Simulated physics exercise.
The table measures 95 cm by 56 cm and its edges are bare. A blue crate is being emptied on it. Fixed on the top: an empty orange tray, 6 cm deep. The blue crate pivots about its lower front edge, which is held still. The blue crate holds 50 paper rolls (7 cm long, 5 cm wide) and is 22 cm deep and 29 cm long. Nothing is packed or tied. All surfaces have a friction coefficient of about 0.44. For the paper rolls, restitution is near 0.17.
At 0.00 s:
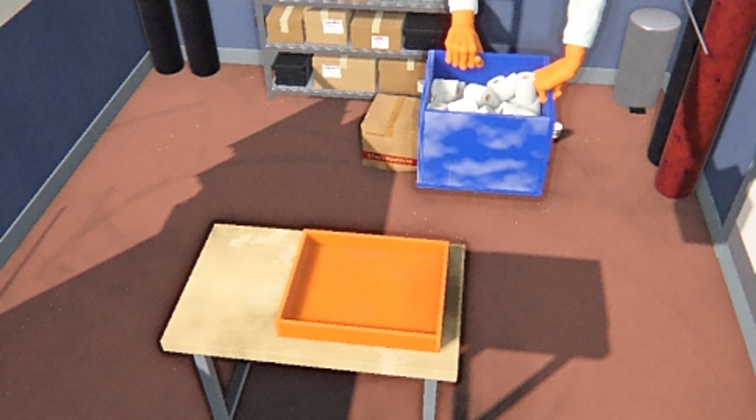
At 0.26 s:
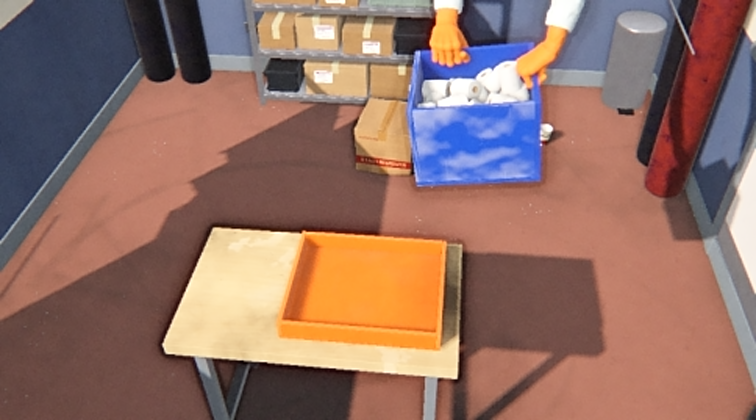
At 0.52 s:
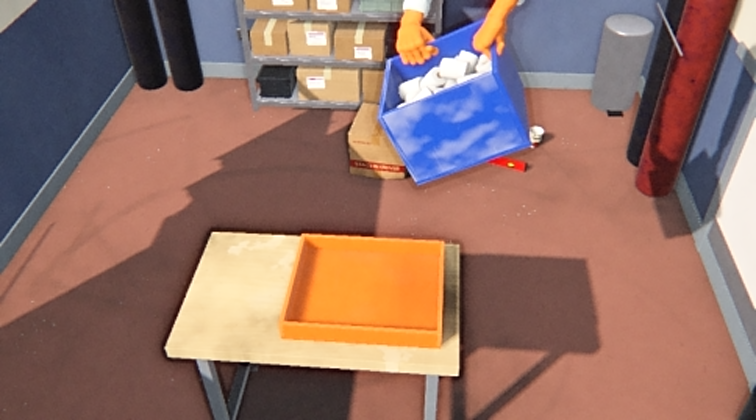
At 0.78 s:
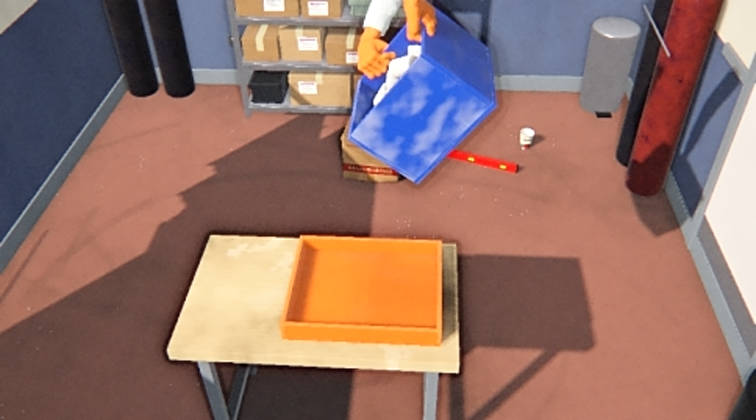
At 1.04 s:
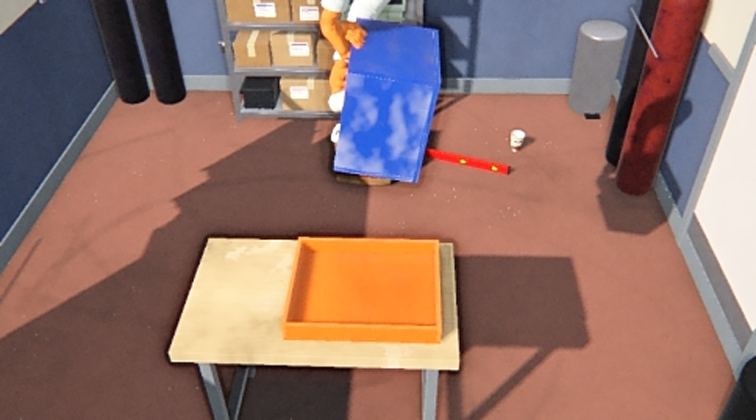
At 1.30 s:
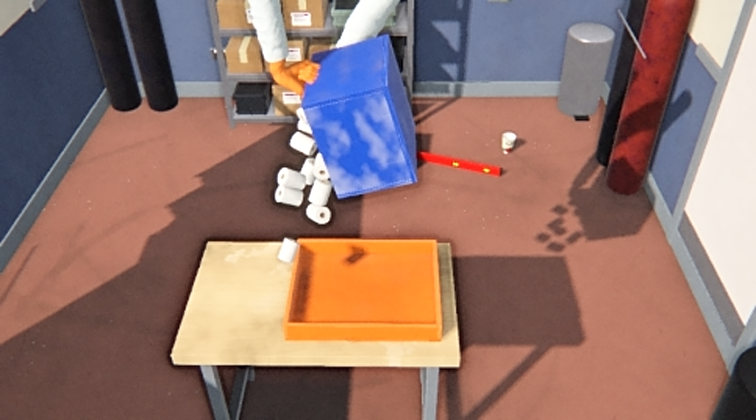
Orange-gloved hands tilt a blue crate past its side, and white rolls tumble out behind a table.
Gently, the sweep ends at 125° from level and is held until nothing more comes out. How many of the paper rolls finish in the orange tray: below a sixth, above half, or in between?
Expect from a sixth to a half of the load in the orange tray.
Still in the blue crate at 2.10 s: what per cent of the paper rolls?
About 0 per cent.
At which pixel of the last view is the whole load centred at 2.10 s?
(263, 279).
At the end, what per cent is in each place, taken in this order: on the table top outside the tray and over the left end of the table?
Roughly 30 and 20 per cent.
After 1.66 s, tilt 124°; 9 still in the blue crate, 5 in the orange tray, 16 on the table top outside the tray and 20 in the air.
After 2.10 s, tilt 125°; 16 in the orange tray, 23 on the table top outside the tray, 6 over the left end of the table, 2 over the table's other edges and 3 in the air.
After 2.72 s, tilt 125°; 16 in the orange tray, 17 on the table top outside the tray, 9 over the left end of the table and 8 over the table's other edges.
Final count (at 3.52 s), 16 in the orange tray, 16 on the table top outside the tray, 10 over the left end of the table and 8 over the table's other edges. Asked share, 16 of 50, 32 per cent.
